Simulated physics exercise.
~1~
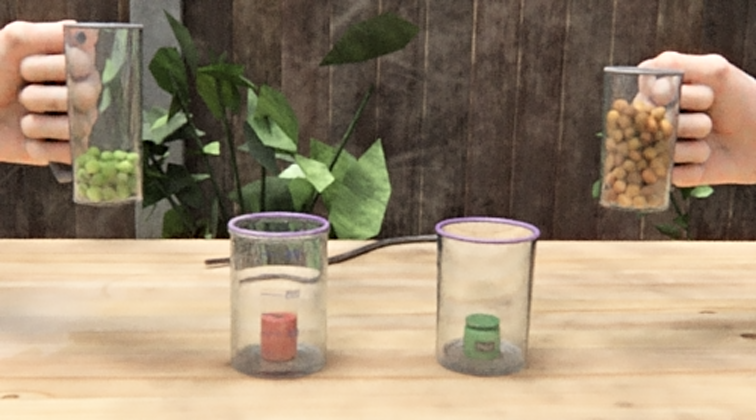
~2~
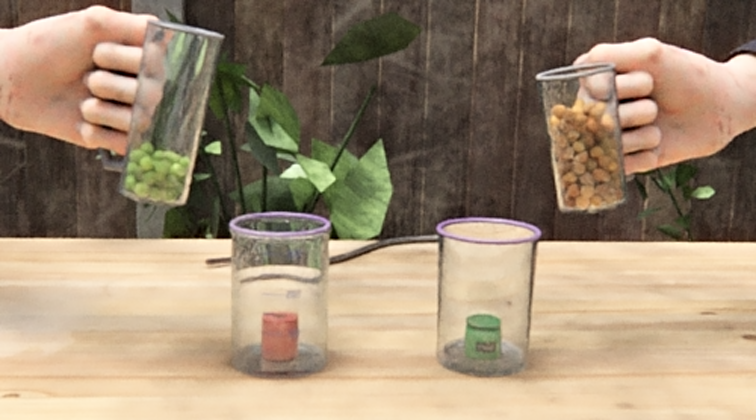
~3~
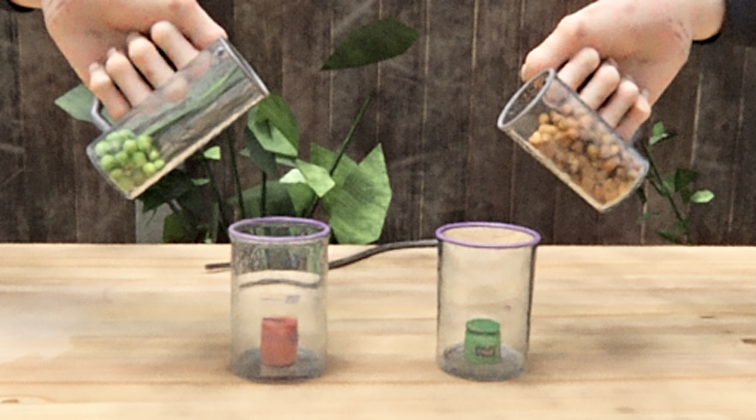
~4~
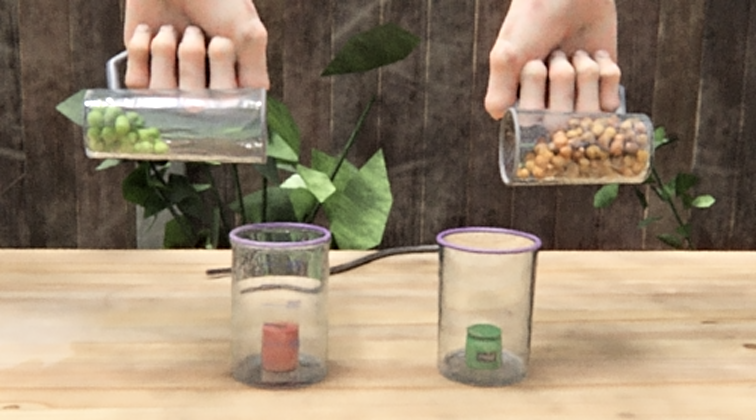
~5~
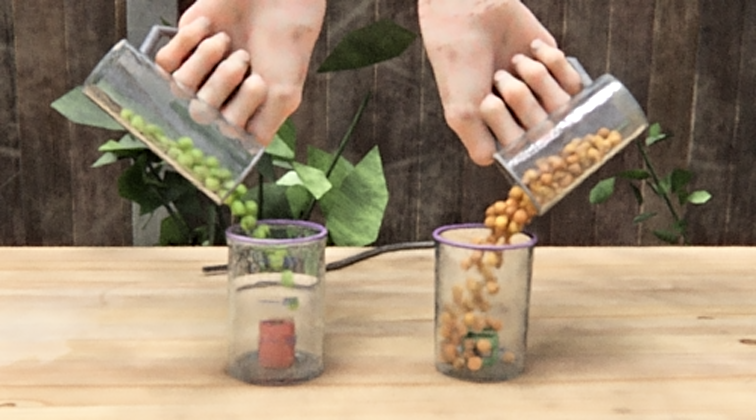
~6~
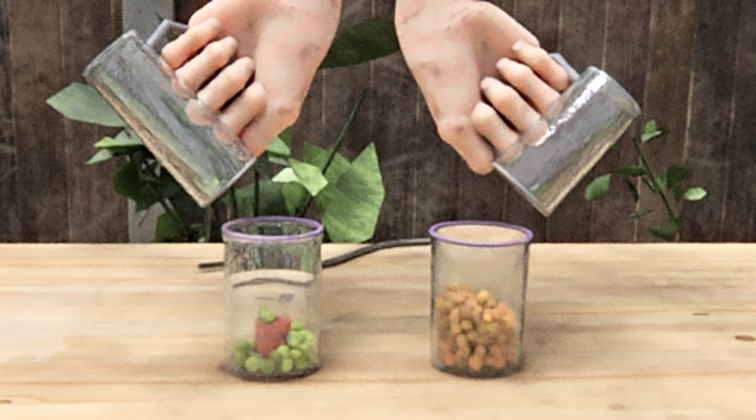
At the start, two hands hold clear cups above a wooden table, the left with a small amount of green pea-like pieces and the right with more orange-brown ones. Below stand two purple-rimmed clear containers, a red object inside the left and a green one inside the right. The hands tip the cups inward until they lie on their sides, still holding everything. Tilted further, both cups spill their pieces into the containers. Finally the cups are empty, the red object still pokes out of the green pieces, and the green object is buried.
